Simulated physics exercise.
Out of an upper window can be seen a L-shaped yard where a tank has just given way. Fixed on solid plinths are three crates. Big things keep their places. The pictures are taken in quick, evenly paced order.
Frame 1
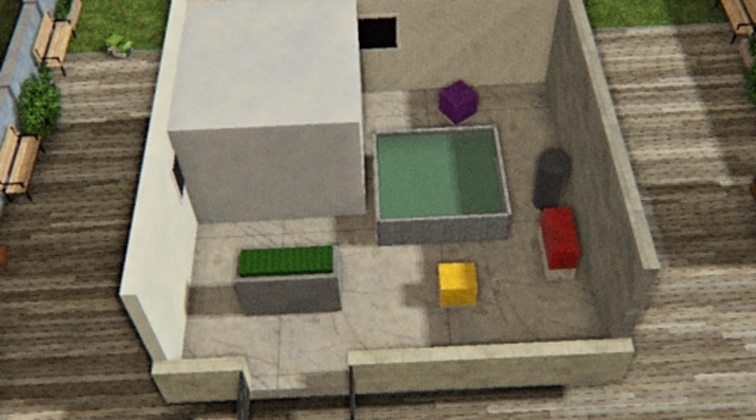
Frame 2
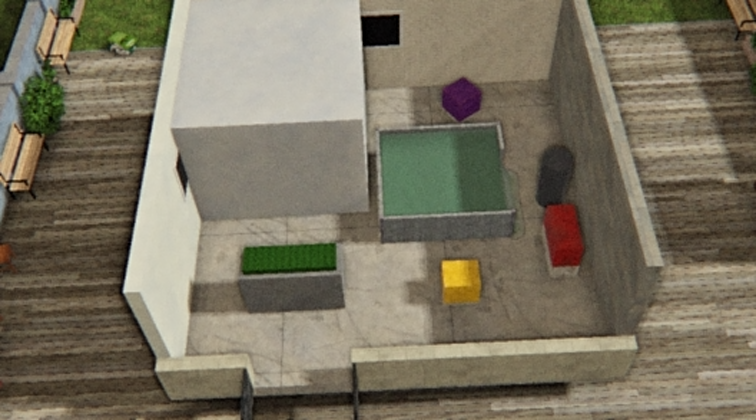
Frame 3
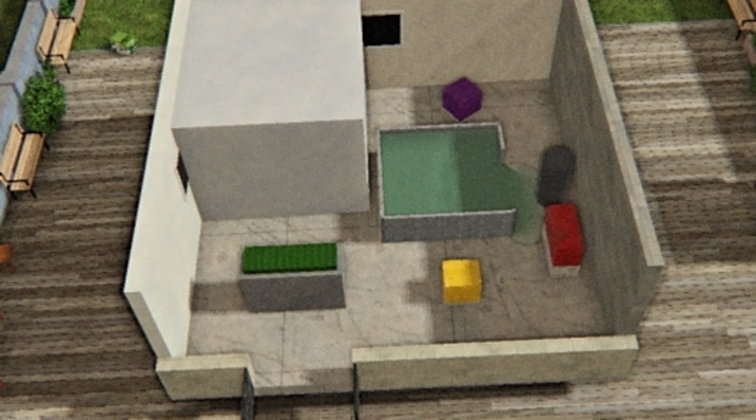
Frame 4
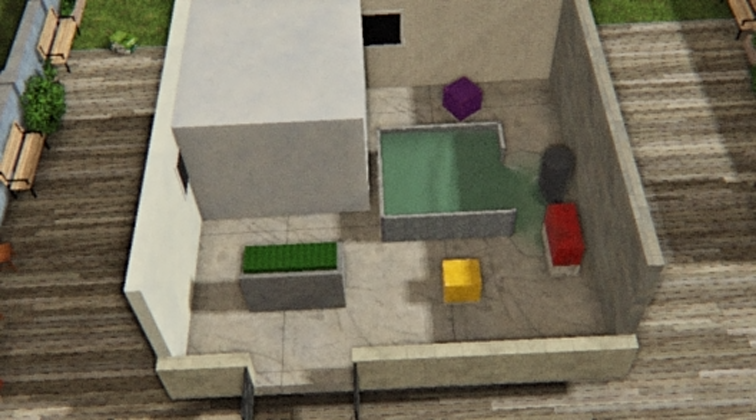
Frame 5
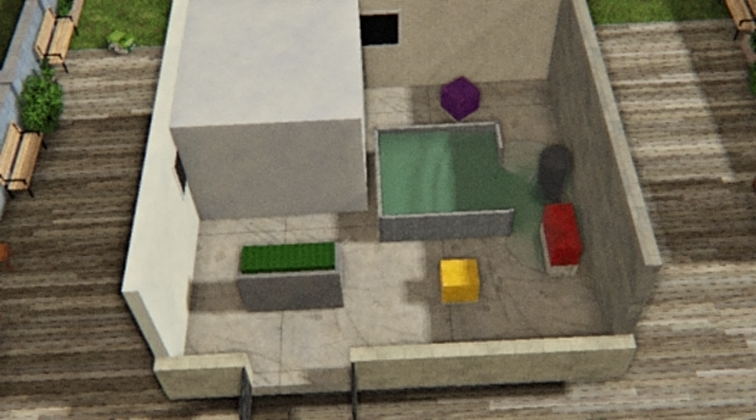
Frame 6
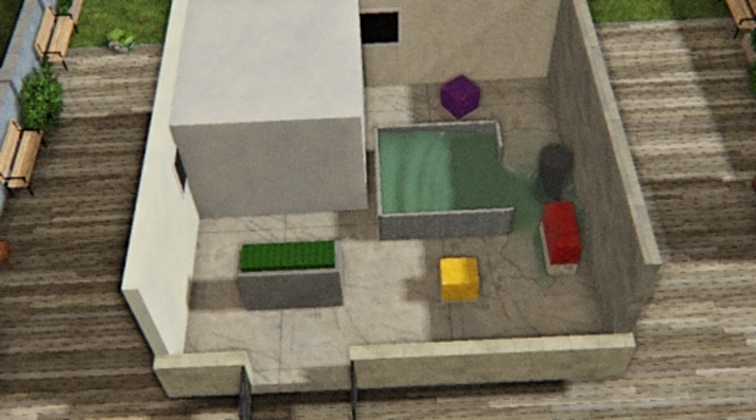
Green water bursts from the right side of a grey-walled tank in a walled, L-shaped yard seen from high above, with wooden decking and benches outside. A pale block fills the upper left, a green-topped grey box sits below it, and a purple shape, dark upright cylinder, red-topped block and yellow cube surround the tank. The water, still at first, spreads rightward around the cylinder and towards the red block, while the view shifts very slightly.
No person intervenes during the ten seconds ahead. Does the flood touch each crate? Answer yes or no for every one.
Red crate: Yes; purple crate: Yes; yellow crate: Yes.
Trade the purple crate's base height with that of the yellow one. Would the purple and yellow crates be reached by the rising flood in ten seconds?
Purple: Flooded, yellow: Flooded.
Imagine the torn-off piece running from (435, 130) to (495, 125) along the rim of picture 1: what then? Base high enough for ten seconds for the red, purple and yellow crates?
Result: Red crate is left untouched, purple crate gets overtopped, yellow crate is left untouched.
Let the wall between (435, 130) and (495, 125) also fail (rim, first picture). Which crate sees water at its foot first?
The purple-painted one, by my reading.
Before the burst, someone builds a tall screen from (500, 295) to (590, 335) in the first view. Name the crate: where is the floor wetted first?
The crate marked red.
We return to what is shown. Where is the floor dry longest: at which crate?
That's the one in purple.
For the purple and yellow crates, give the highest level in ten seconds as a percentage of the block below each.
Close to 560 per cent, and close to 140 per cent, in that order.
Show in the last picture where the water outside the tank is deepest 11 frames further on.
Look close to (572, 219).
A moment on, water covers 20 % of the floor; the red crate water round its plinth, the purple crate not reached, the yellow crate not reached.
Next, water covers 35 % of the floor; the red crate water round its plinth, the purple crate water round its plinth, the yellow crate water round its plinth.
Then, water covers 50 % of the floor; the red crate water round its plinth, the purple crate water round its plinth, the yellow crate water round its plinth.
Later, water covers 85 % of the floor; the red crate water round its plinth, the purple crate water round its plinth, the yellow crate water round its plinth.
In the end, water covers 100 % of the floor; the red crate was topped, the purple crate was topped, the yellow crate was topped.
